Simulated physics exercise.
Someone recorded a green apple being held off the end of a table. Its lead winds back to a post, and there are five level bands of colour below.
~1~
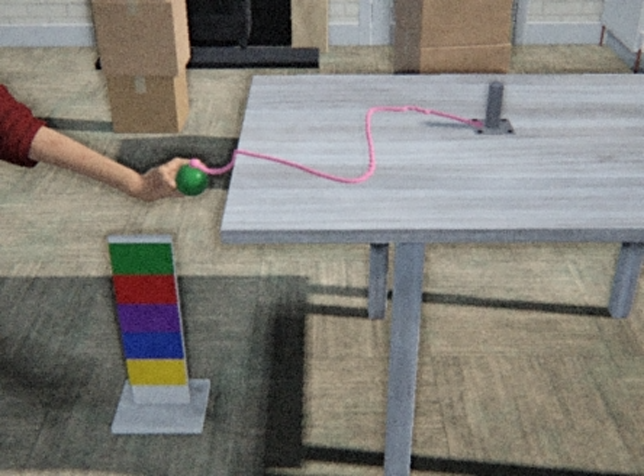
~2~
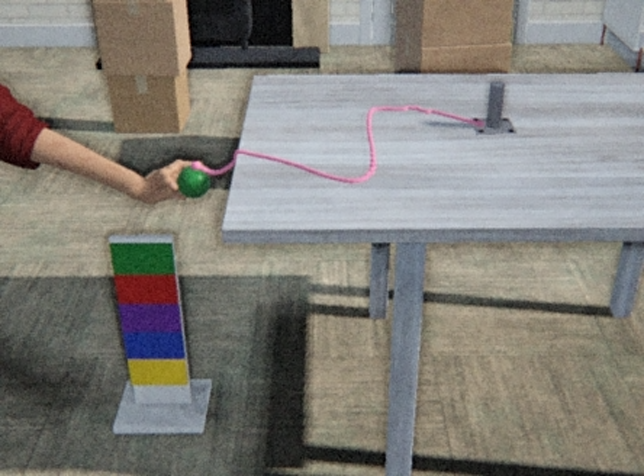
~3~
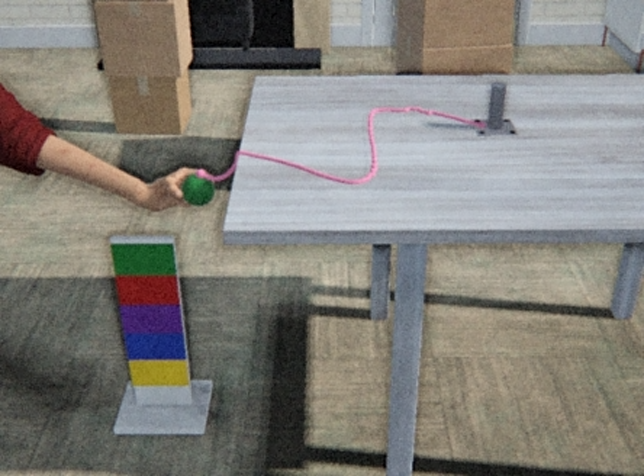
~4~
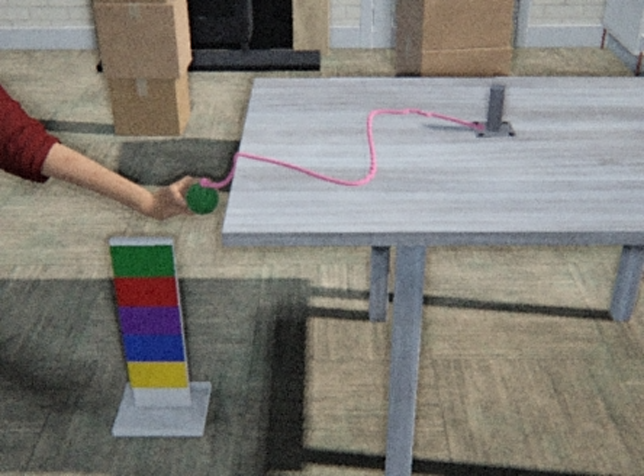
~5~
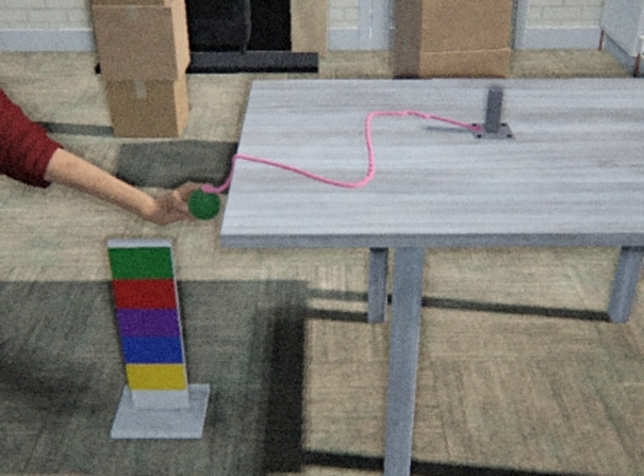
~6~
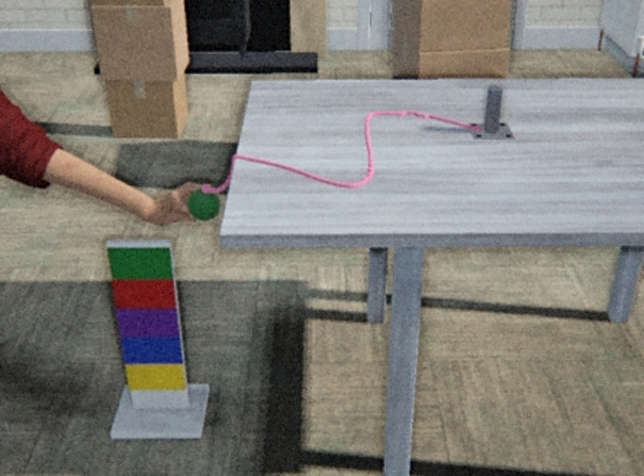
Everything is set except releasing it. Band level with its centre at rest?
Yellow.
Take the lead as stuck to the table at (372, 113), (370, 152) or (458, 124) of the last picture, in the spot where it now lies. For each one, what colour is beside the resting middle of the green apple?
Going through the tries in order, you get blue, red and yellow.
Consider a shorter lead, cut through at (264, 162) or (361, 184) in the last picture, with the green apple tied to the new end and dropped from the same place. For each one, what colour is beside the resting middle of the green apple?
One after the other: Purple; none, it hangs higher.
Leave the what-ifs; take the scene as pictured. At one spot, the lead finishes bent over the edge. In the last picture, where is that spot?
Spot: Approx. (371, 158).
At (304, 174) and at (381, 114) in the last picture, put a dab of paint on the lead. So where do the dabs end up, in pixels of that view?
First: (244, 243). Second: (357, 134).
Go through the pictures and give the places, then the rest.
The first picture shows green apple (192, 180); green (141, 260); red (145, 290); purple (149, 319); blue (153, 347); yellow (157, 373).
The second picture shows green apple (193, 182); lead through (445, 115) (373, 110) (371, 143) (356, 181) (277, 160).
The third picture shows green apple (198, 190).
The fourth picture shows green apple (202, 198); lead through (445, 118) (373, 113) (371, 146) (356, 184) (277, 163).
The fifth picture shows green apple (204, 204).
The sixth picture shows green apple (204, 205); lead through (443, 120) (371, 115) (369, 148) (354, 186) (275, 165).
Soon after, apple near (227, 380); level with yellow.
Then, apple near (268, 334); level with yellow.
Further on, apple near (243, 359); level with yellow.
At rest, apple near (256, 354); level with yellow. Its centre hangs level with the yellow band.
